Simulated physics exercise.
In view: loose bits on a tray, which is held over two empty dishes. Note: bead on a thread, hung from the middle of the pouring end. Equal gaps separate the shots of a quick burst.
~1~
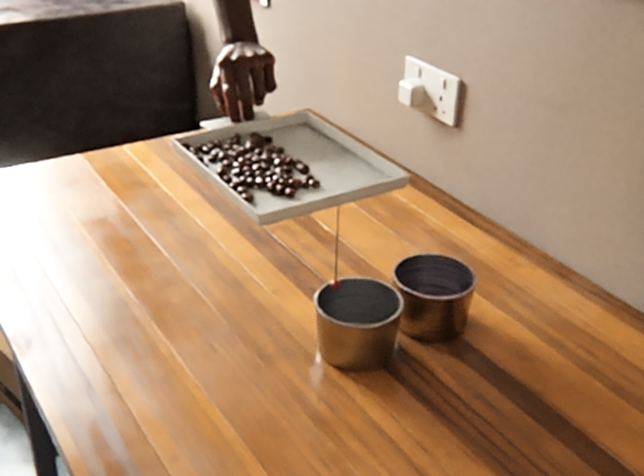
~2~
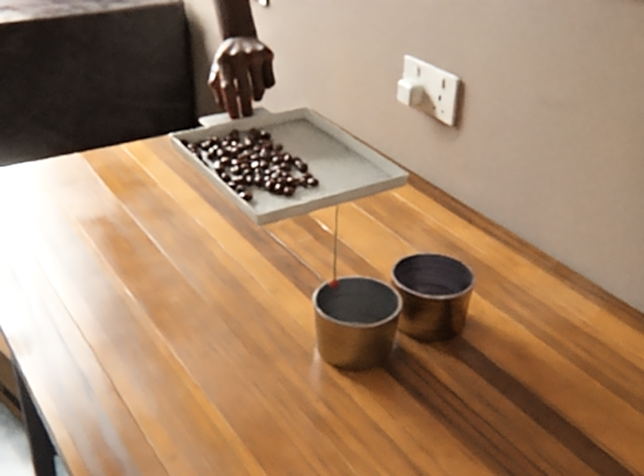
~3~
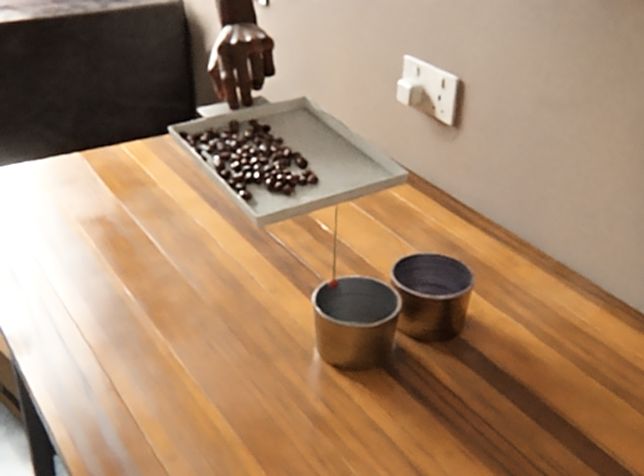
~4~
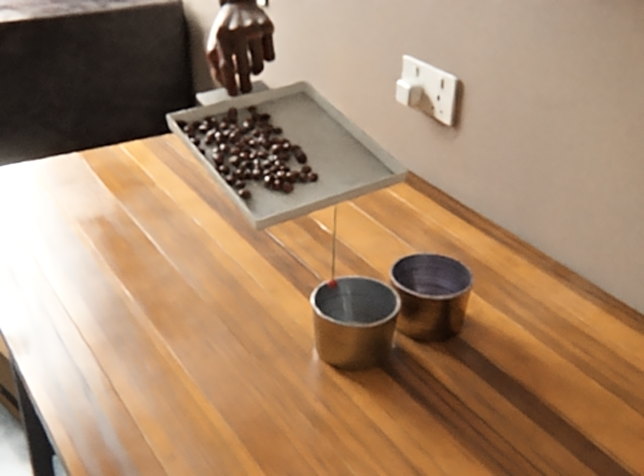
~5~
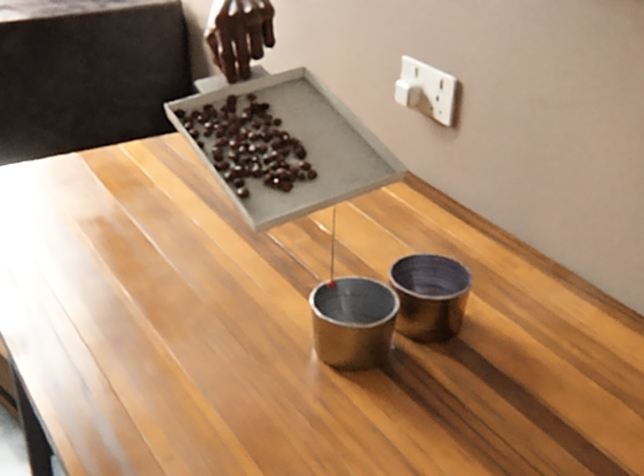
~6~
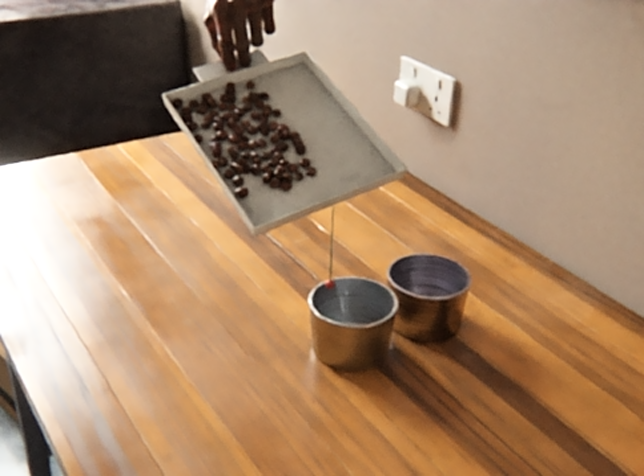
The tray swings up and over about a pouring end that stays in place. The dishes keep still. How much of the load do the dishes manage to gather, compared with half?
So the dishes mostly fail at catching it, really.
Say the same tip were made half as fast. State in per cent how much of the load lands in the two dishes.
Close to 0 per cent.
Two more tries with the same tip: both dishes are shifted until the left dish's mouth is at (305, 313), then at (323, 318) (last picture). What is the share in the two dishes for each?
40 per cent the first time, 30 per cent the second time.
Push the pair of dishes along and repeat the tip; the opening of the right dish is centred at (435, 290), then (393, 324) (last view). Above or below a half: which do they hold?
Earlier try a minority share, later try a minority share.
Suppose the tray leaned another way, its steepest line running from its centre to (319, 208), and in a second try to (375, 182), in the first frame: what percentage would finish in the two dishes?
20 %, give or take, and then 60 %.
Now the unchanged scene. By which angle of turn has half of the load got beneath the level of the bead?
Around 90° of tilt.
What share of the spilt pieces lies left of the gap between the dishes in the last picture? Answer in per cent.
I make it about 90 percent or so.
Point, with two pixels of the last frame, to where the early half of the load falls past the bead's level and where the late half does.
Near (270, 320) and later near (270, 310).
Soon, tray tipped steeply; most on the tray; a stray few outside both; a small part in the air.
A while on, tray tipped past a quarter turn; a small part on the tray; most outside both; a small part in the air.
Towards the end, tray tipped past a quarter turn; a stray few in the left dish; nearly all outside both.
Finally, tray tipped past a quarter turn; a stray few in the left dish; none in the right dish; nearly all outside both.
